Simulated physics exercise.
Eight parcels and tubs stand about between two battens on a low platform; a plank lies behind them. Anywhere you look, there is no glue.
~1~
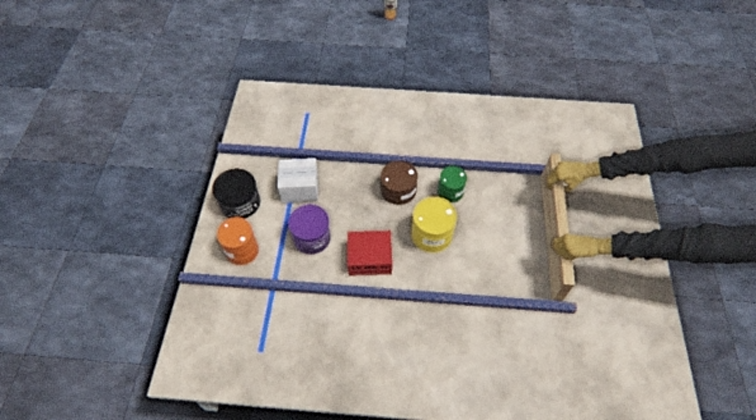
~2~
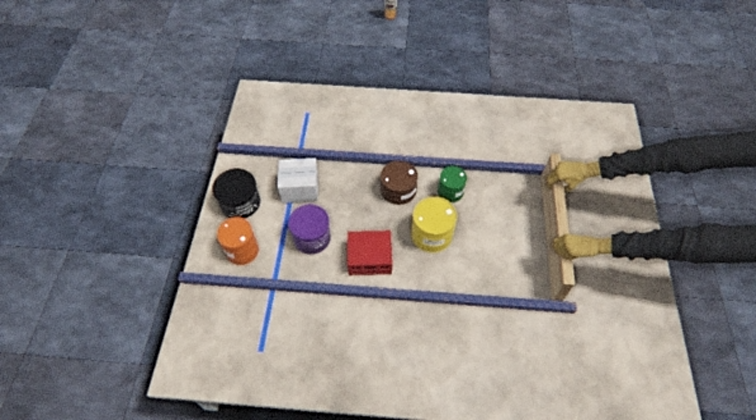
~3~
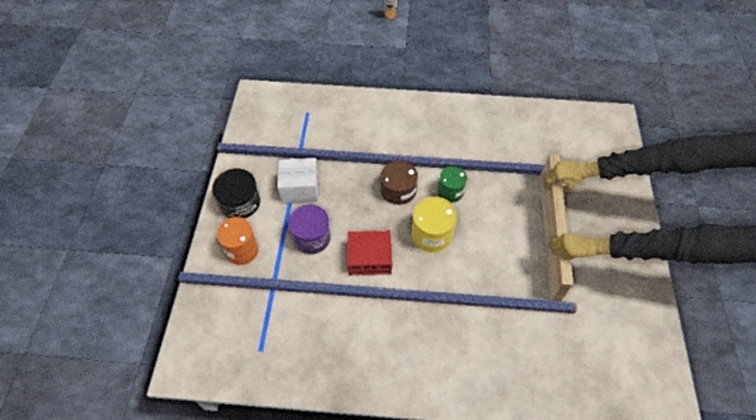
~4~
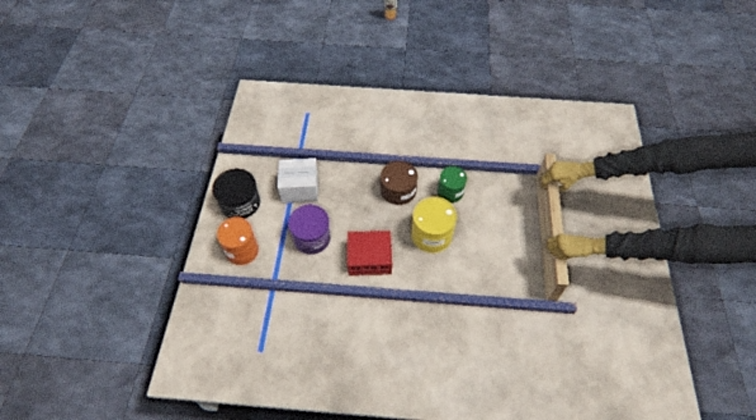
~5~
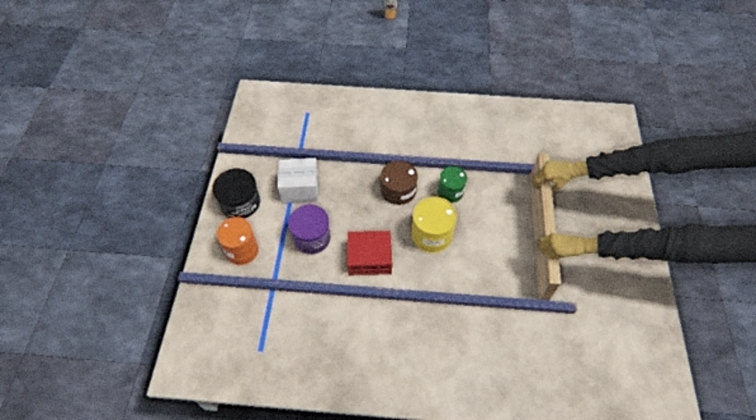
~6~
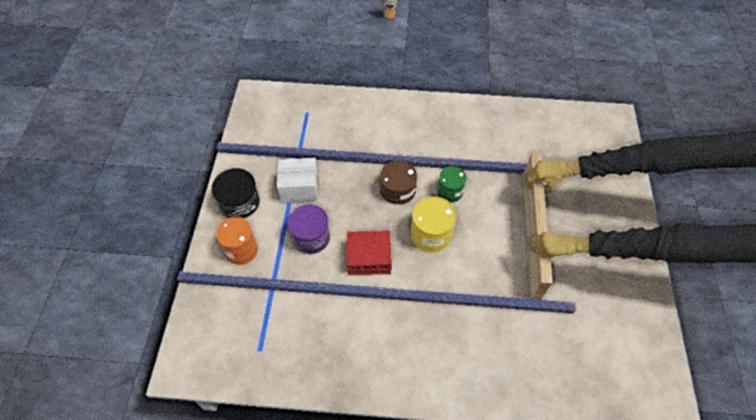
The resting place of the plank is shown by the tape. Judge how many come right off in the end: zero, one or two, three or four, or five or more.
In the end, one or two come right off.
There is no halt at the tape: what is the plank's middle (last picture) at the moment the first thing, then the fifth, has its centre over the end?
It sits around (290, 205) and after that around (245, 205).
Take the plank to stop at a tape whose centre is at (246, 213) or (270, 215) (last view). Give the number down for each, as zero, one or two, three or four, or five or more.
In order: Either three or four and either one or two.
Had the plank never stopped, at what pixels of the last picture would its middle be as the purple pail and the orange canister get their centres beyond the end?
The middle would be close to (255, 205) and then close to (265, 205).
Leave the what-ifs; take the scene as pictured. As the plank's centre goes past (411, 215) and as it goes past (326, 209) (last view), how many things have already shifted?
The counts are 4 and 8.
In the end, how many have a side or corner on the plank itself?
All in all, 3.
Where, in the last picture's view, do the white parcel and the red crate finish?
White parcel: About (222, 184); red crate: About (258, 256).
Soon after, none off yet; black pail at rest near (237, 194); orange canister at rest near (238, 241); white parcel at rest near (298, 181).
After that, none off yet; black pail at rest near (237, 194); orange canister at rest near (238, 241); white parcel displaced a little near (288, 181).
In the end, the number that fall off is one or two; gone, black pail.
